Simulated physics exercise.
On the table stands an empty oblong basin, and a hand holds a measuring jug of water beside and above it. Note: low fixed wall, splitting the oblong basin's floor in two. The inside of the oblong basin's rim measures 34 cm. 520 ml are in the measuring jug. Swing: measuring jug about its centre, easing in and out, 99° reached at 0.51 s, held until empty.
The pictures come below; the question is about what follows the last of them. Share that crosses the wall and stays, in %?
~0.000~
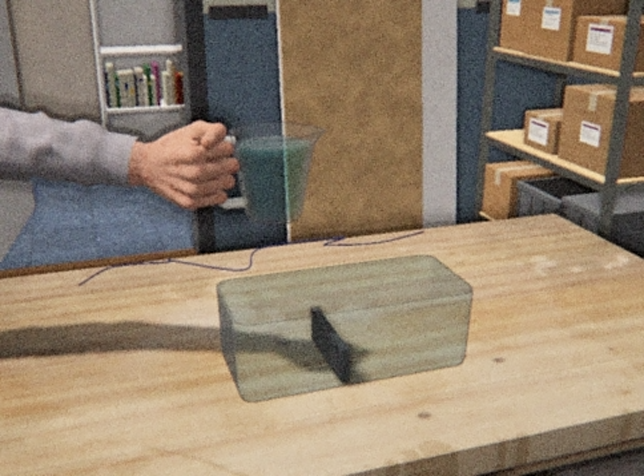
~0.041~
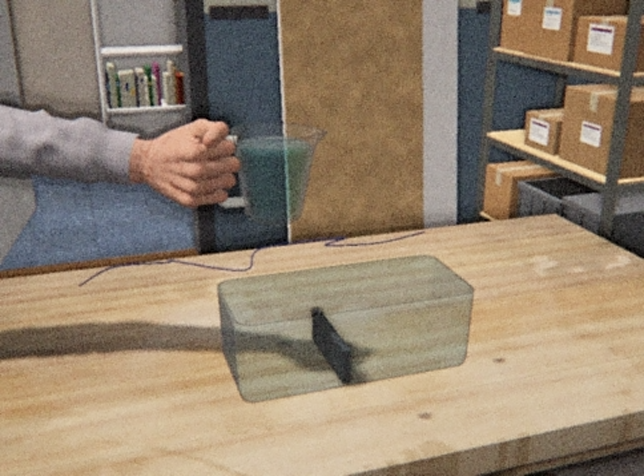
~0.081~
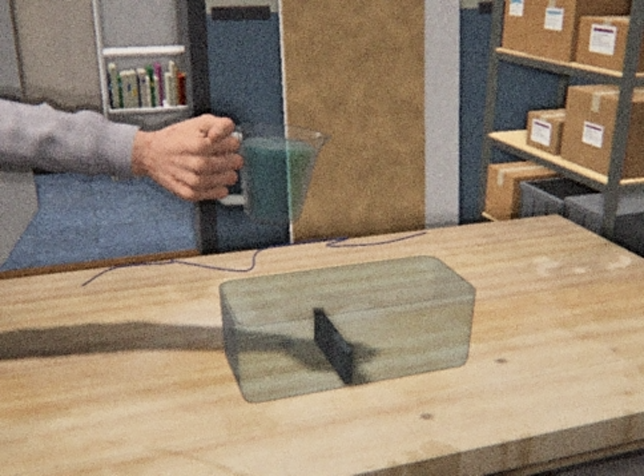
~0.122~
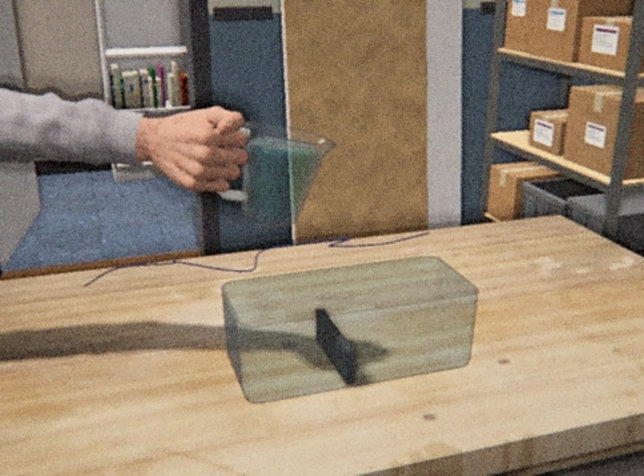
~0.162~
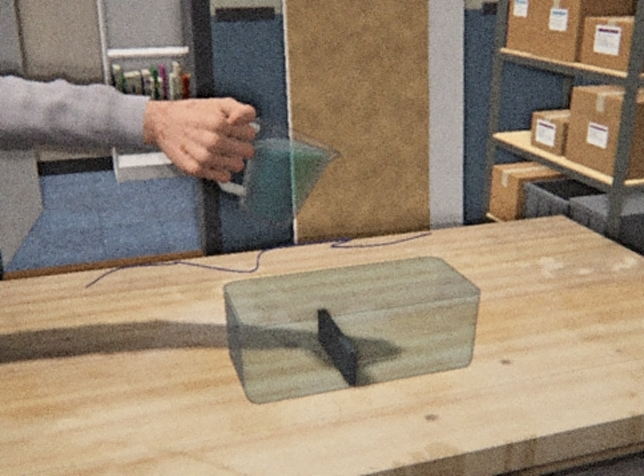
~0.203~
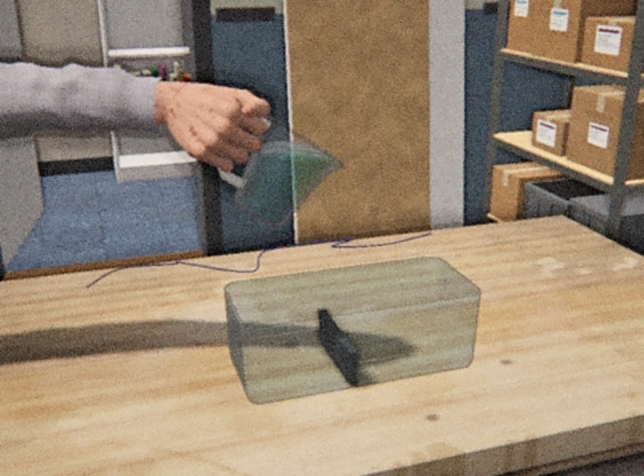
92 %.
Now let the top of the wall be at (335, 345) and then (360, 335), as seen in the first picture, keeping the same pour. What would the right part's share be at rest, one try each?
Roughly 90 per cent, then 80 per cent.
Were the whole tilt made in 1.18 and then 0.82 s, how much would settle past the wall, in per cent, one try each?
I'd say 95 percent on the first go, 95 percent on the next.
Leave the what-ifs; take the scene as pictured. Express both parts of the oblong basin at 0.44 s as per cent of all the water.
Around 0 on the left side and 16 on the right side.
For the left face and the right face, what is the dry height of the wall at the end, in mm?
It's around 52 mm on the left side and around 32 mm on the right side.
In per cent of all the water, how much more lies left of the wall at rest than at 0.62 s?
That amounts to roughly 3 per cent of the whole.
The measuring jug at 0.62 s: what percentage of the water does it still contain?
Share remaining: Approx. 12 %.
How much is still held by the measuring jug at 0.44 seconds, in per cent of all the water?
I'd estimate some 48 % remains.
By 0.44 s the tilt is 95° and 48 per cent is still to pour, 0 is left of the wall and 15 right of it.
By 0.62 s the tilt is 99° and 11 per cent is still to pour, 1 is left of the wall and 67 right of it.
By 0.81 s the tilt is 99° and 1 per cent is still to pour, 3 is left of the wall and 88 right of it.
By 1.01 s the tilt is 99° and 0 per cent is still to pour, 4 is left of the wall and 92 right of it.
At rest 4 per cent lies left of the wall, 92 right of it and 4 outside.
